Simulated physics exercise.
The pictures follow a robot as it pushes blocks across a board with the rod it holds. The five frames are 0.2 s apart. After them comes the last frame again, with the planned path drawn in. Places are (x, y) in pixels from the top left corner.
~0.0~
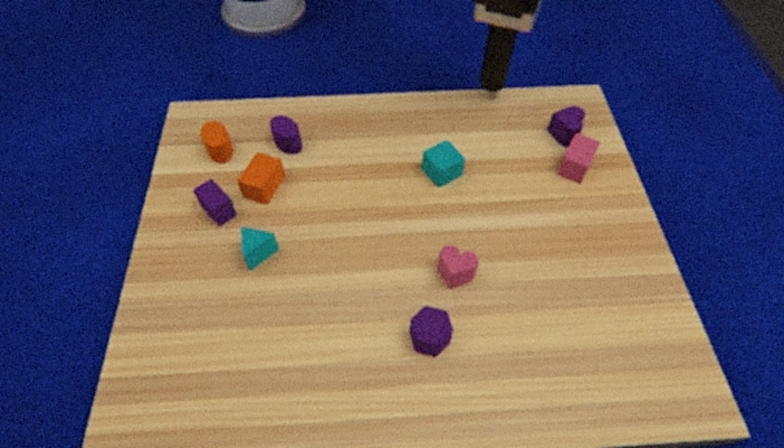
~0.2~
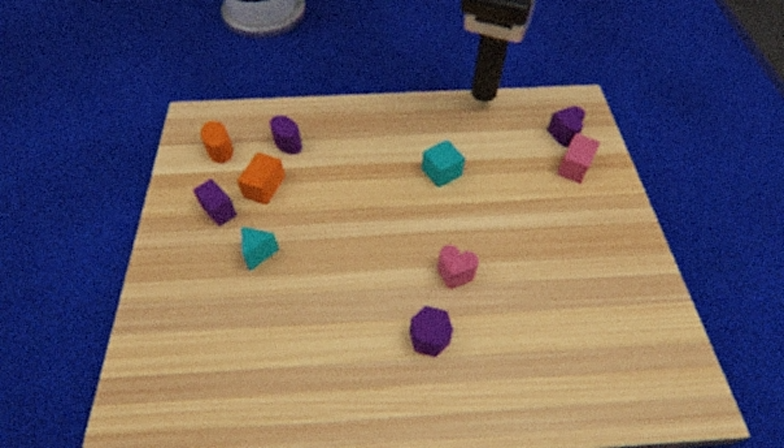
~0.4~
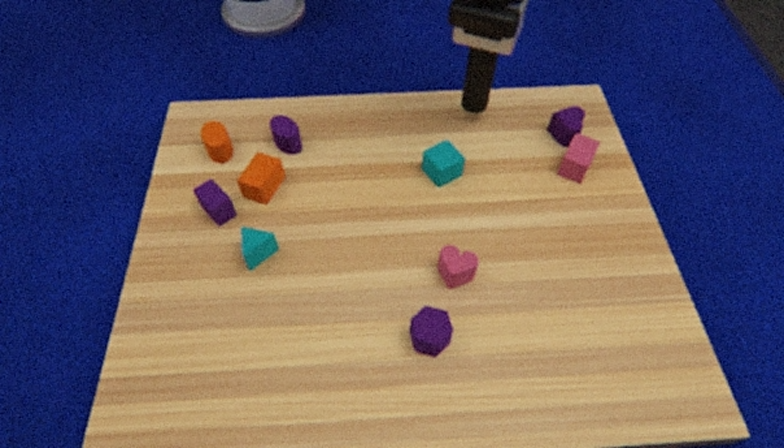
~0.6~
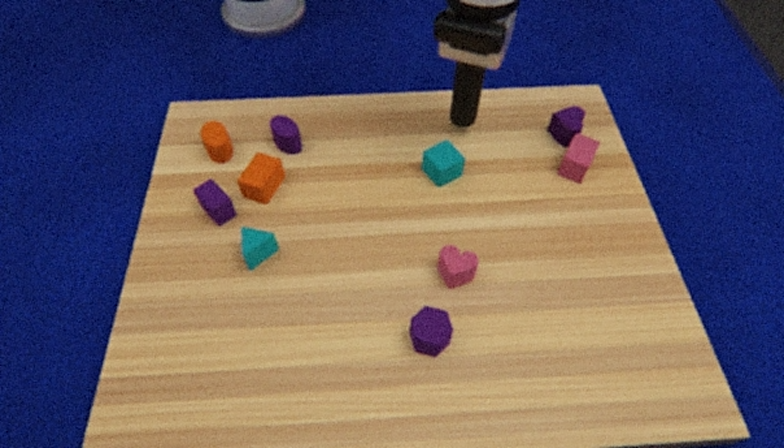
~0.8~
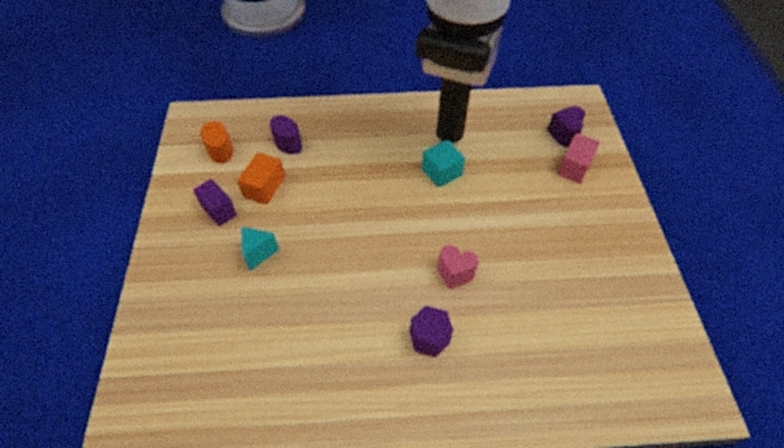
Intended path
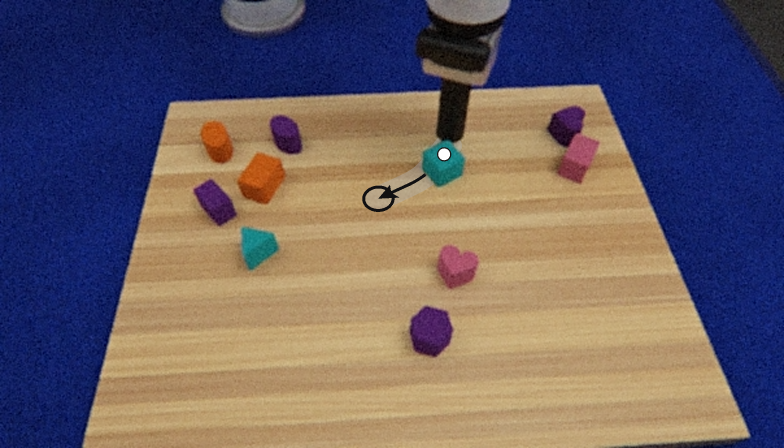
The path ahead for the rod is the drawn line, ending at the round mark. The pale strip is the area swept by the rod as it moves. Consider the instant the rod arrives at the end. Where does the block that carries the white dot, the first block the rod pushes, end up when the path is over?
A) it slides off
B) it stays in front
A (it slides off)
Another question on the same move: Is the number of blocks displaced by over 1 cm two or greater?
Answer: No.
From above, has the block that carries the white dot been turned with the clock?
Final answer: No.
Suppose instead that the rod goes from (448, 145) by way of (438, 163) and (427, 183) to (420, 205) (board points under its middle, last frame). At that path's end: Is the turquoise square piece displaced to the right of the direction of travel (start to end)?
No - that is not the case.
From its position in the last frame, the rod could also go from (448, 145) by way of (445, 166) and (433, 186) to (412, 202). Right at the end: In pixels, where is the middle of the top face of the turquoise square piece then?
It comes to (426, 212).
Drawn move, from (448, 145) over (423, 177) to (378, 199); the dot is on the turquoise square piece.
What follows on the original path. One third of the way, rod at (434, 155); turquoise square piece at (439, 176), turned 30° anticlockwise.
Two thirds of the way, rod at (409, 174); turquoise square piece at (435, 187), turned 75° anticlockwise.
At the end, rod at (378, 188); turquoise square piece at (435, 187), turned 75° anticlockwise.
